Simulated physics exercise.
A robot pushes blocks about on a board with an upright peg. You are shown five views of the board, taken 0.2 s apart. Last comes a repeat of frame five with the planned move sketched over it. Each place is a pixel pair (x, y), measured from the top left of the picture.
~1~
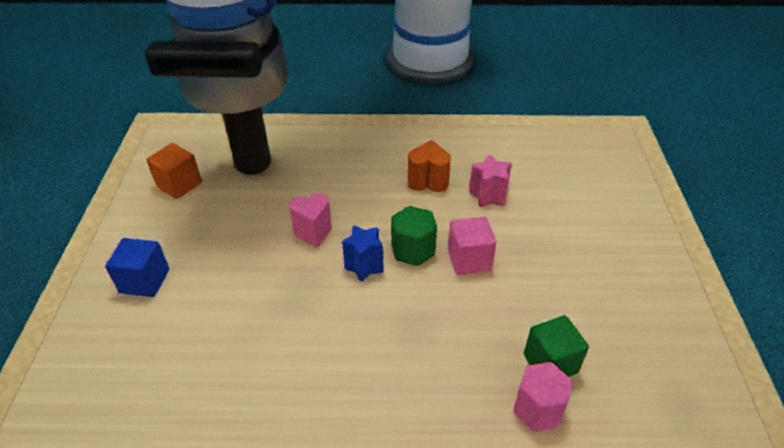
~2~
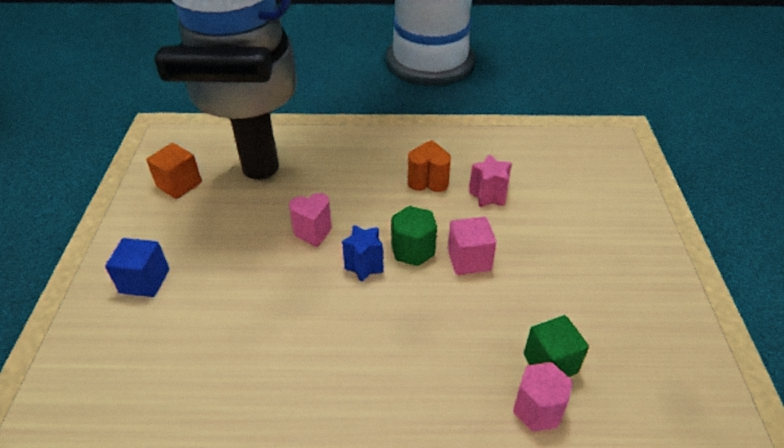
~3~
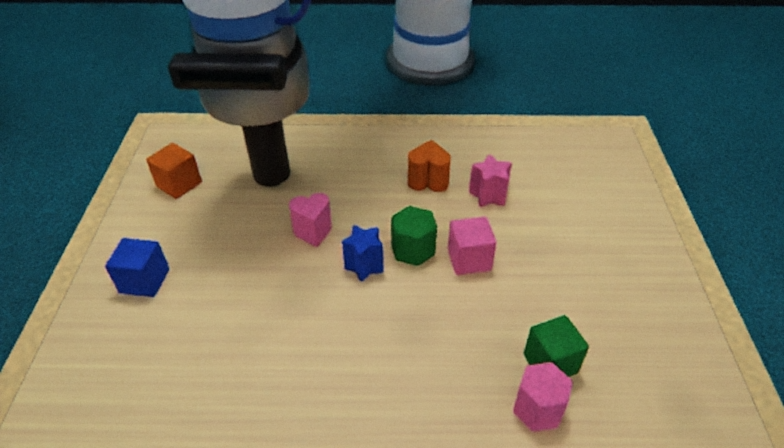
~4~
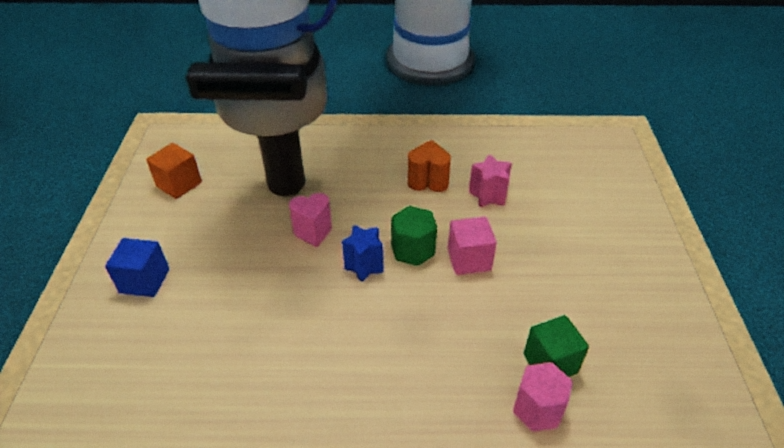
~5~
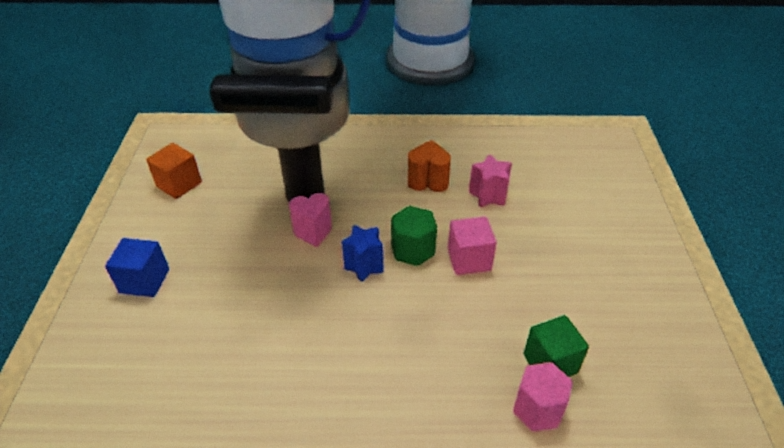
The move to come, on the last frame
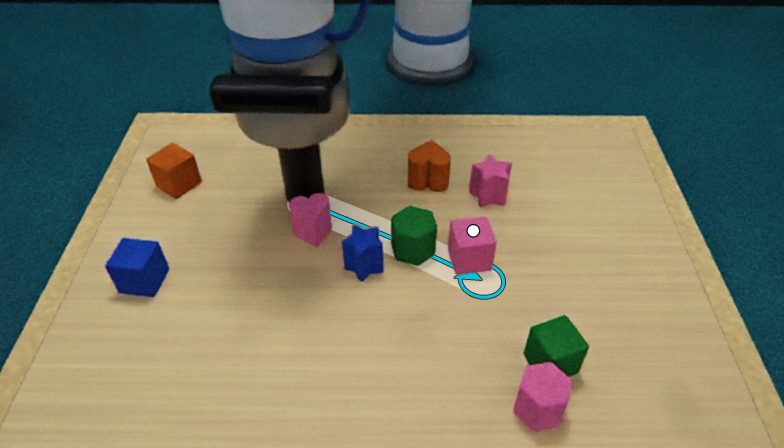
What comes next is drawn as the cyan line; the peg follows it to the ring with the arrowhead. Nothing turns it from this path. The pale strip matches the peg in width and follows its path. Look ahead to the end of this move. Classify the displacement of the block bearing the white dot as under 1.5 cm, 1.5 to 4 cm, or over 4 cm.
It will move more than 4 cm.
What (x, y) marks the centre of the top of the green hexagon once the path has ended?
When the path ends, it will be at (533, 259).
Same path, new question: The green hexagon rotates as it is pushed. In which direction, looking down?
Answer: Anticlockwise.
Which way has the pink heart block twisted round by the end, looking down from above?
From above, it looks like the pink heart block goes clockwise.
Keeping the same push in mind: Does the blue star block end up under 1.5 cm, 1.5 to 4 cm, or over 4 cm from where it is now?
It will move less than 1.5 cm.
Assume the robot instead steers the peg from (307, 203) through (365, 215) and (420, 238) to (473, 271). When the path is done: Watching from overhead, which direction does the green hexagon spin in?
From above, the turn goes clockwise.
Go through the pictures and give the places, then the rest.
The first picture shows tip of the peg (253, 163), middles of tops, pink heart block (310, 204), blue star block (363, 238), green hexagon (414, 221), pink square block (473, 231).
The second picture shows peg (261, 167), nothing pushed.
The third picture shows peg (272, 174), nothing pushed.
The fourth picture shows peg (287, 183), nothing pushed.
The fifth picture shows peg (305, 195), pink heart block (310, 204), blue star block (363, 238), green hexagon (414, 221), pink square block (473, 231).
The line goes from (307, 203) directly to (482, 280); the dot is on the pink square block.
What follows on the original path. One third of the way, peg (362, 217); pink heart block (318, 209), turned 50° clockwise.
Two thirds of the way, peg (421, 242); pink heart block (318, 209), turned 50° clockwise; green hexagon (462, 237), turned 15° anticlockwise; pink square block (507, 236), turned 15° anticlockwise.
At the end, peg (483, 272); pink heart block (318, 209), turned 50° clockwise; blue star block unmoved; green hexagon (533, 259), turned 45° anticlockwise; pink square block (558, 236), turned 45° anticlockwise.
